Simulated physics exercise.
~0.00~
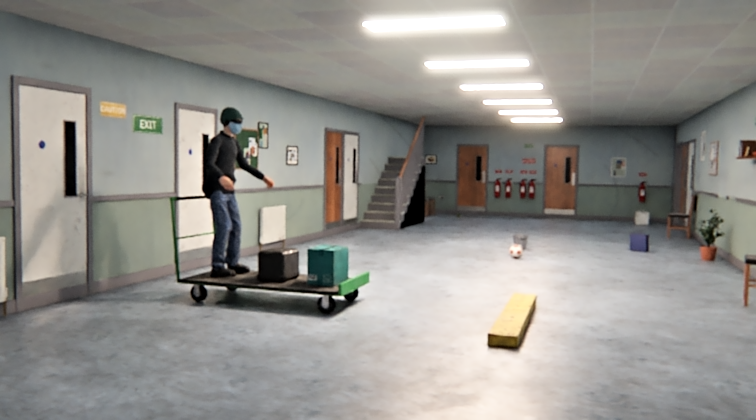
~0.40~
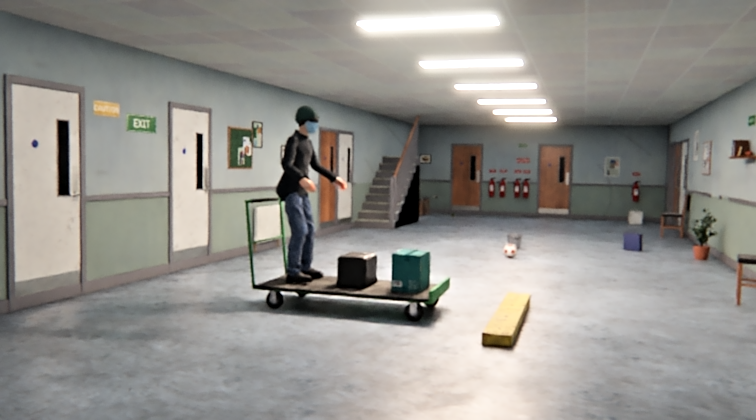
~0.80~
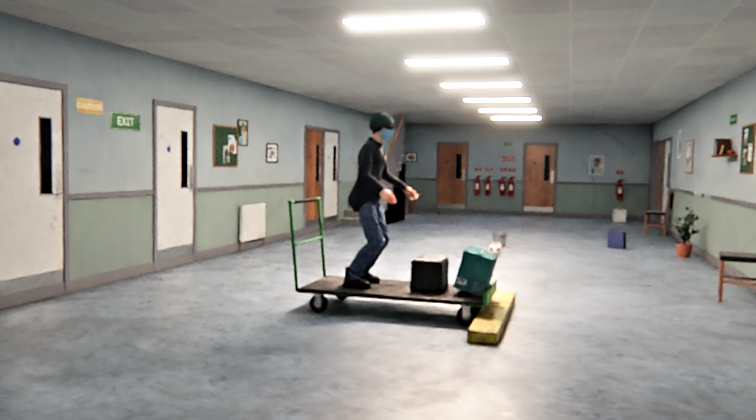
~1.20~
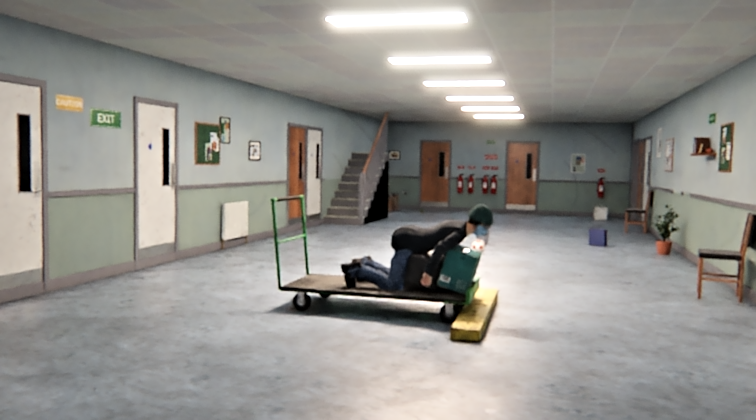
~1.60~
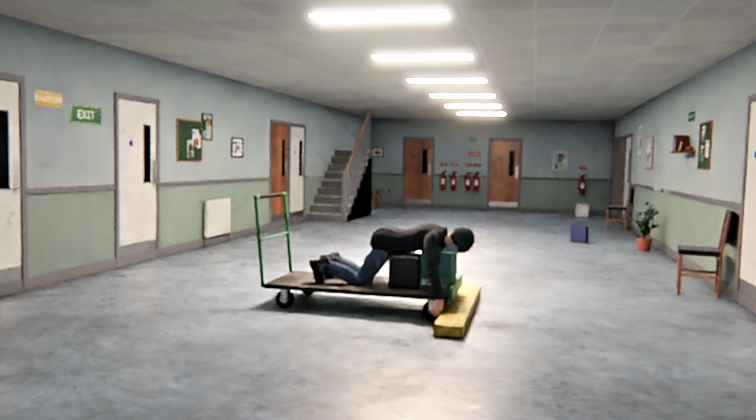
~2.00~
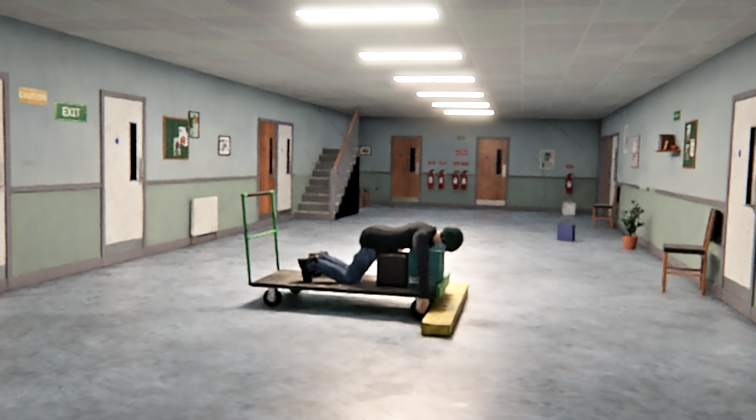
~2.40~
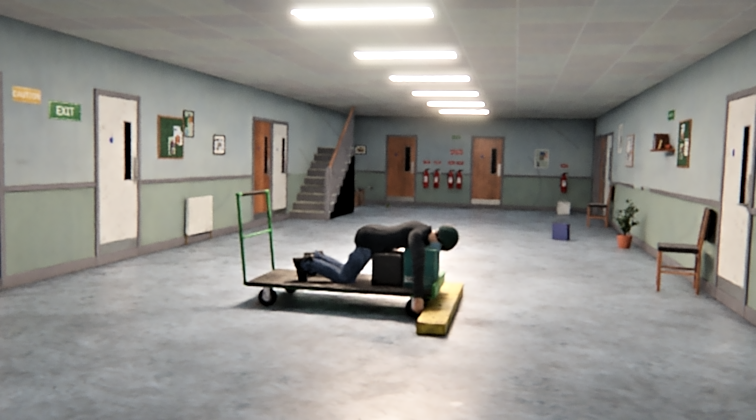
At the start, a figure in a dark top, jeans and a green cap stands on a flat trolley in a corridor, with a black suitcase and a teal carton in front. The trolley rolls right toward a yellow kerb on the floor. It meets the kerb and stops, the carton leaning forward while the figure's knees bend and arms reach out. The figure then pitches forward over the suitcase and carton. The carton settles upright again, and the figure ends draped face down across both pieces, knees on the deck, with everything still aboard.
